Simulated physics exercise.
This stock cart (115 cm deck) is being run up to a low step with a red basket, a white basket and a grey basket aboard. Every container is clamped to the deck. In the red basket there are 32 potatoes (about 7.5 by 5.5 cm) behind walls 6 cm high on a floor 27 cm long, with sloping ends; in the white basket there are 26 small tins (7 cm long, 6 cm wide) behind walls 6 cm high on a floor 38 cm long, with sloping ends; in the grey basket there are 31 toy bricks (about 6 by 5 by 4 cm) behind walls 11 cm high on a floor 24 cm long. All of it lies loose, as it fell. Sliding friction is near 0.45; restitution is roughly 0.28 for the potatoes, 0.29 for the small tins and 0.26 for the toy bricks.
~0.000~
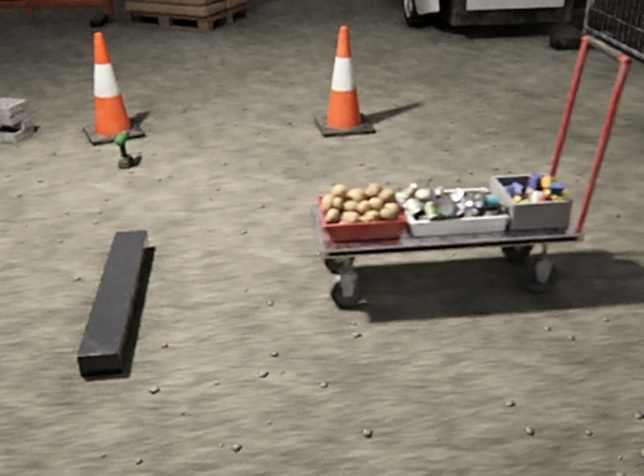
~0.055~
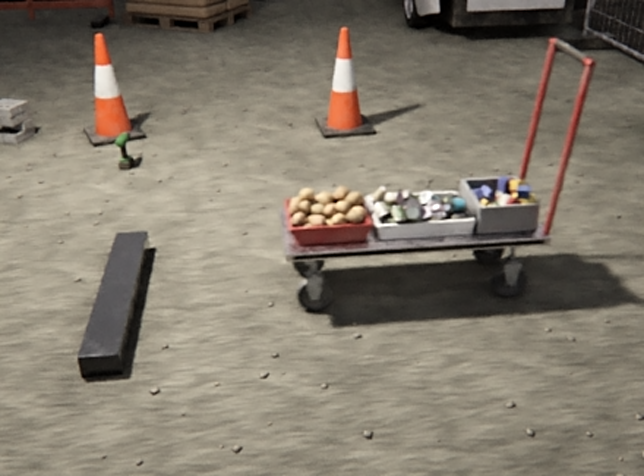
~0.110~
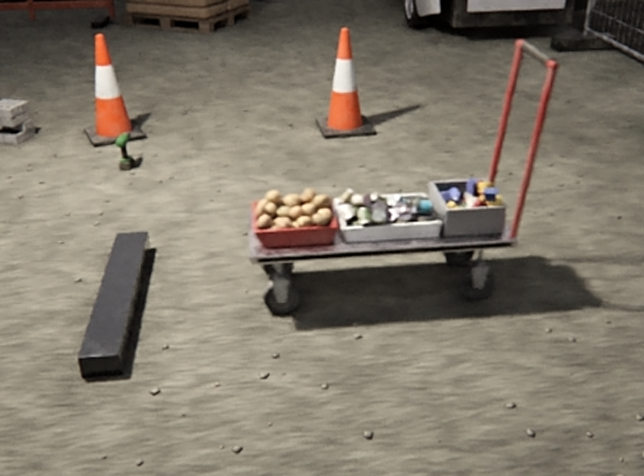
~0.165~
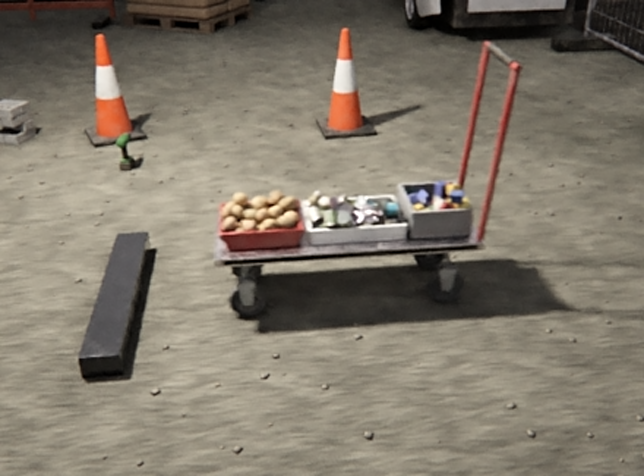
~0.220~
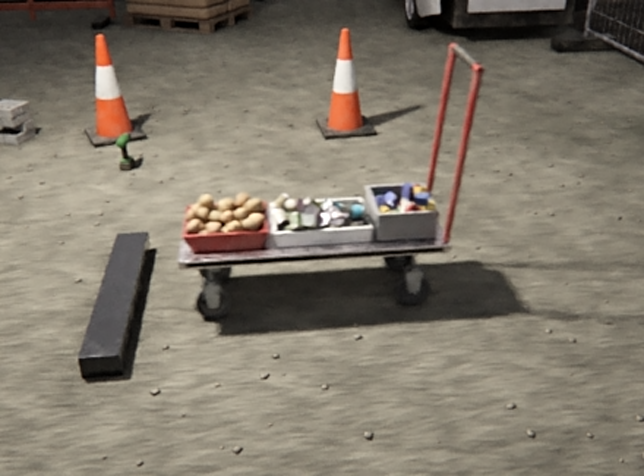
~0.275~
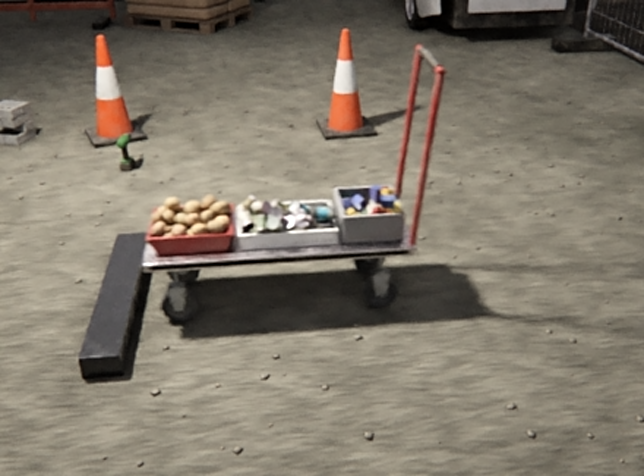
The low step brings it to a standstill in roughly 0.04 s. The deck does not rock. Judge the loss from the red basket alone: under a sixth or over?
More than one in six of the potatoes leave the red basket.
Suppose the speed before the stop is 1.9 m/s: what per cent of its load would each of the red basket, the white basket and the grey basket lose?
In that case red basket 20, white basket 20, grey basket 0 per cent.
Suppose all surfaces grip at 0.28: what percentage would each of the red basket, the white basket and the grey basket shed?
In that case red basket 50, white basket 40, grey basket 20 per cent.
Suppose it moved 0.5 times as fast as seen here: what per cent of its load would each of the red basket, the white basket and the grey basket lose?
In that case red basket 10, white basket 10, grey basket 0 per cent.
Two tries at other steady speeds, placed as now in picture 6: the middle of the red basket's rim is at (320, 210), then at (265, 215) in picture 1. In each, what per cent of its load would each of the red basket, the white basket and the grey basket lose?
Red basket 30 then 10, white basket 20 then 10, grey basket 10 then 0 per cent.
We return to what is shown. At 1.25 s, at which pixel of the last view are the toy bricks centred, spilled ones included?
At about (332, 219).
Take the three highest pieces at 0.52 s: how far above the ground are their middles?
About 58 cm.
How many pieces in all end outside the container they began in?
Roughly 30 in all.
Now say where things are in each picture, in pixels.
In the first frame (we follow the rim corner now nearest the camera), red basket at (326, 225); grey basket at (516, 204); 87 cm still to roll; nothing out yet.
In the second frame, red basket at (292, 229); grey basket at (483, 207); 72 cm still to roll.
In the third frame, red basket at (257, 231); grey basket at (449, 209); 57 cm still to roll.
In the fourth frame, red basket at (221, 234); grey basket at (415, 212); 42 cm still to roll.
In the fifth frame, red basket at (185, 236); grey basket at (380, 214); 27 cm still to roll.
In the sixth frame, red basket at (149, 239); grey basket at (345, 217); 12 cm still to roll; nothing out yet.
After 0.30 s, impact.
After 0.40 s, 5 of 32 out of the red basket, 4 of 26 out of the white basket and 0 of 31 out of the grey basket.
After 0.52 s, 12 of 32 out of the red basket, 7 of 26 out of the white basket and 3 of 31 out of the grey basket.
After 0.75 s, 14 of 32 out of the red basket, 10 of 26 out of the white basket and 5 of 31 out of the grey basket.
Outcome (at 1.25 s), 14 of 32 out of the red basket, 10 of 26 out of the white basket and 5 of 31 out of the grey basket. Asked share, 14 of 32, 44 per cent.
